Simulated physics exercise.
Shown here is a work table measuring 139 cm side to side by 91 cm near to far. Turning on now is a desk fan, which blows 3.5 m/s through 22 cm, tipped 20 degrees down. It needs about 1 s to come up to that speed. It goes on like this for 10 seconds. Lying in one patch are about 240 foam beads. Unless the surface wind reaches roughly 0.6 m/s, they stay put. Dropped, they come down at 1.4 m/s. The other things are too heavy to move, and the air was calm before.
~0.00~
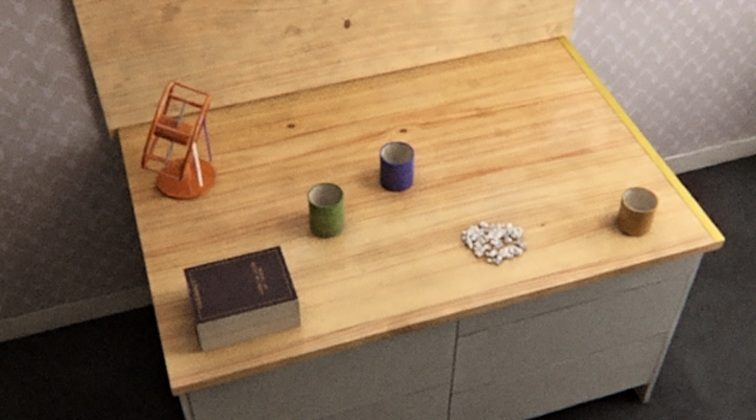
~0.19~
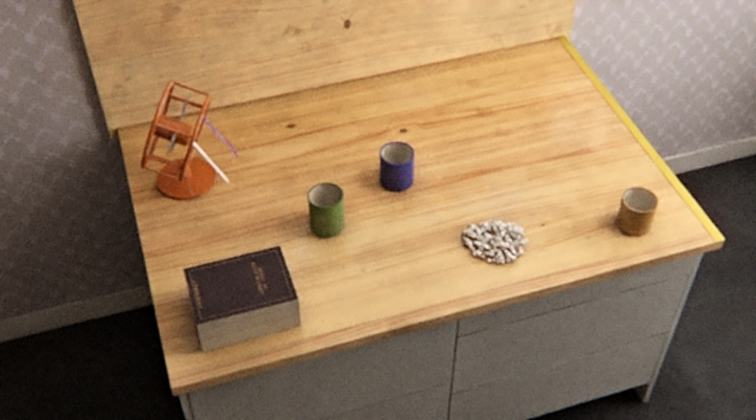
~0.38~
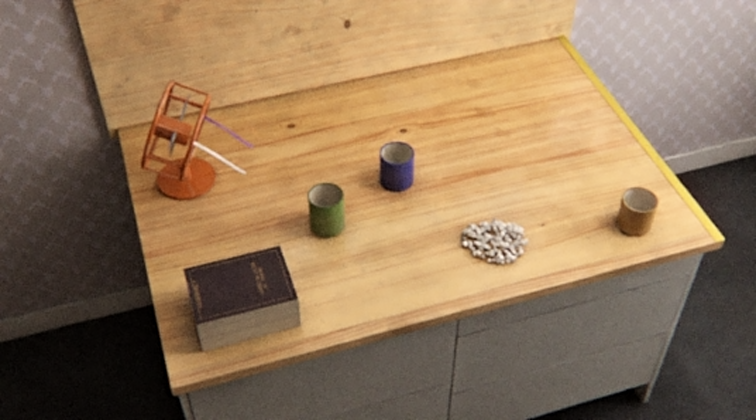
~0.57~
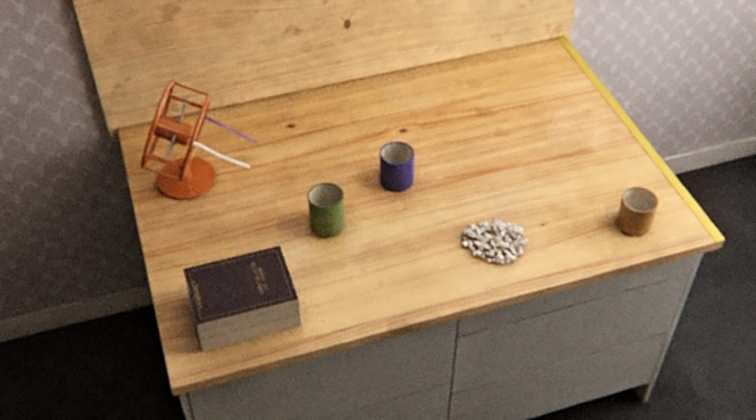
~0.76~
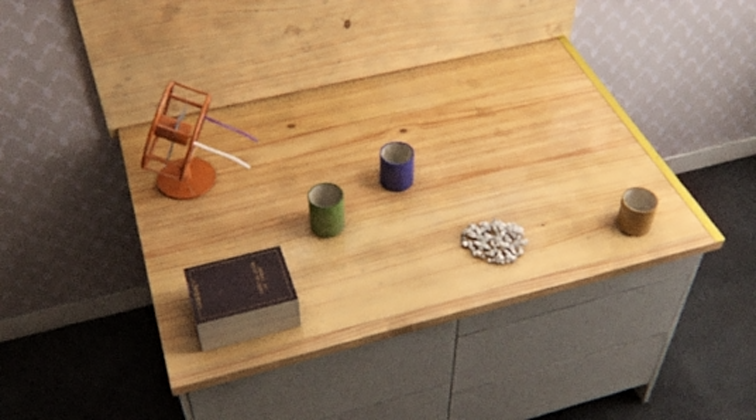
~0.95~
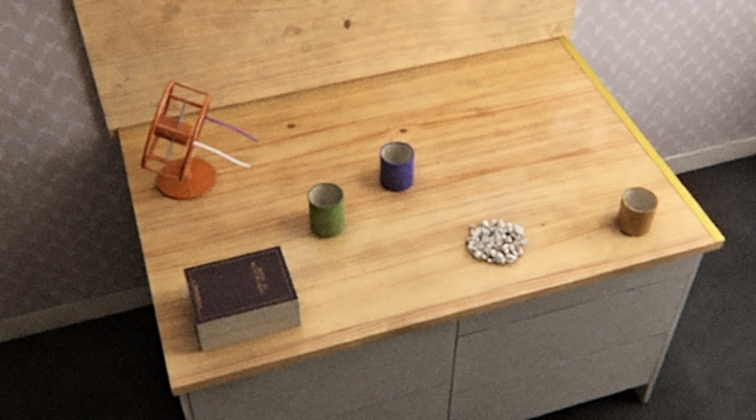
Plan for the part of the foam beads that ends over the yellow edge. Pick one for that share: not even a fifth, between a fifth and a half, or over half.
Under one fifth.
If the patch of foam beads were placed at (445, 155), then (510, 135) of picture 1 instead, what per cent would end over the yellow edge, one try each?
In turn about 90 %, 100 %.
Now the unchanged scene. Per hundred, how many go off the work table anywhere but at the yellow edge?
Around 90 % of them.
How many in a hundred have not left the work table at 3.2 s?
Roughly 0 per cent.
After 2.0 s, 4 % are over the yellow edge; 84 % have settled or left.
After 3.2 s, 9 % are over the yellow edge; 100 % have settled or left.
After 5.5 s, 9 % are over the yellow edge; 100 % have settled or left.
After 10.0 s, at the end, 9 % are over the yellow edge.
